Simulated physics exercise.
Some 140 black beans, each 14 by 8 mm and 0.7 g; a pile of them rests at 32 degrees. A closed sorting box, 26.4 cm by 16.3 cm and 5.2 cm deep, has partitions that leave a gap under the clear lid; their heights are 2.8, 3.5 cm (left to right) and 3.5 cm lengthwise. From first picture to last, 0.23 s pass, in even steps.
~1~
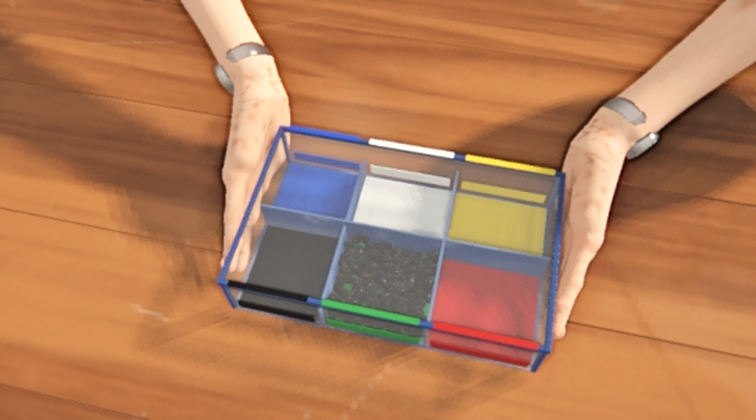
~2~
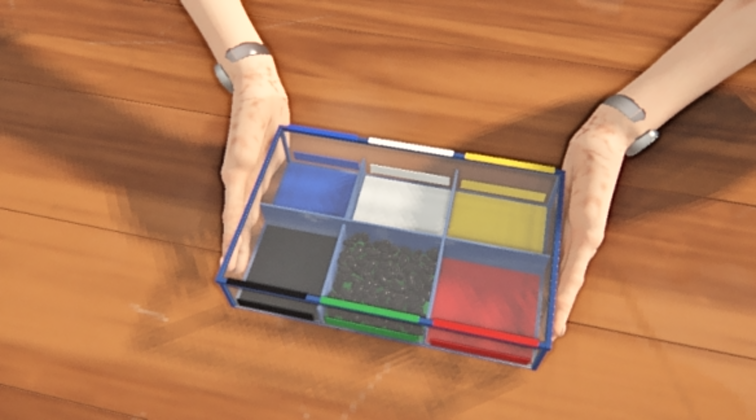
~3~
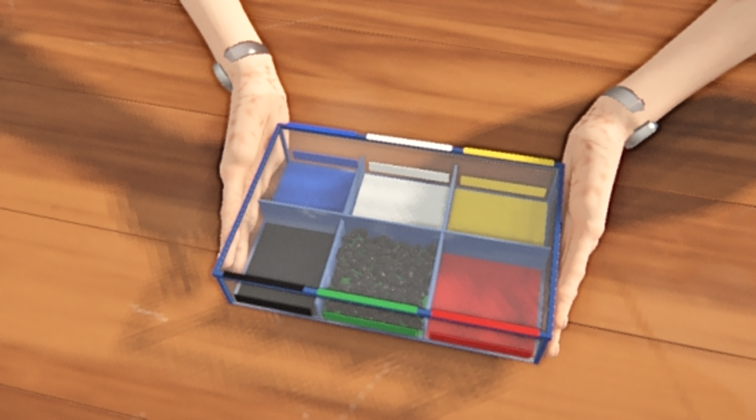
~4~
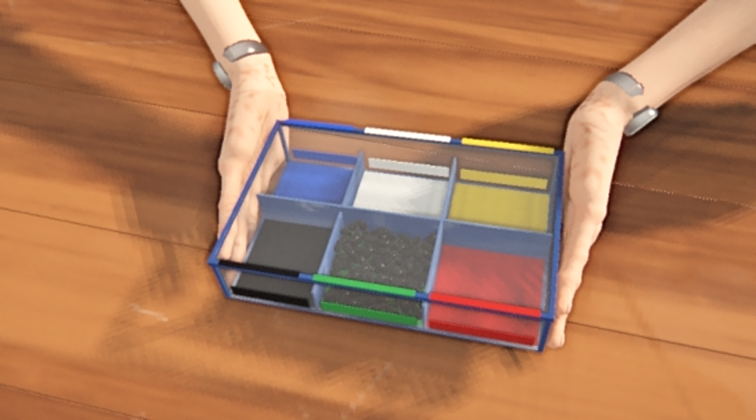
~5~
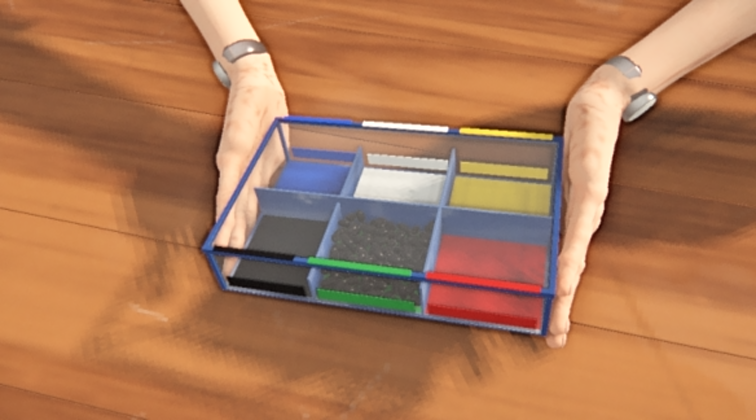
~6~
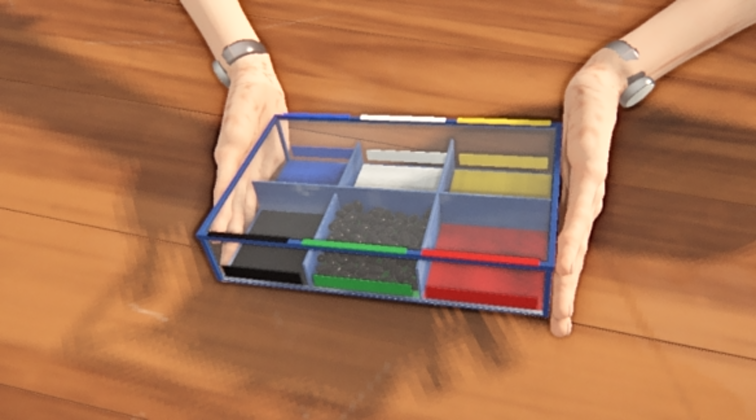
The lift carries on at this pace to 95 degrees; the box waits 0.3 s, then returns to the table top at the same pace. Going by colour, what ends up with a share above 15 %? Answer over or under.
Red under, blue over, green over, yellow under, white under, black under.
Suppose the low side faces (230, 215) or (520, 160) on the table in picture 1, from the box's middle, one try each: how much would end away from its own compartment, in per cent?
Some 80 and 45 per cent.
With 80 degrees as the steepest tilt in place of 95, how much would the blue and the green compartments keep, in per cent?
In that case blue 55; green 35.
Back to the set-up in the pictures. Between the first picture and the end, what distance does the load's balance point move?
Some 10.0 cm.
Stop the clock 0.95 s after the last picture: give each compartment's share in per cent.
Red 0, blue 45, green 45, yellow 0, white 5, black 5.
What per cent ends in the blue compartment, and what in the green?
Blue 65; green 30.
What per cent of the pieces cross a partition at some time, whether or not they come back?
Roughly 70 per cent.
Then, 0.95 s after the last picture, tilt 95 degrees; blue 45 %, green 45 %, white 5 %, black 5 %.
Then, 1.58 s after the last picture, tilt 49 degrees; blue 65 %, green 30 %, white 5 %.
Then, 2.26 s after the last picture, tilt 0 degrees; blue 65 %, green 30 %.
In the end, red 0 %, blue 65 %, green 30 %, yellow 0 %, white 0 %, black 0 %.
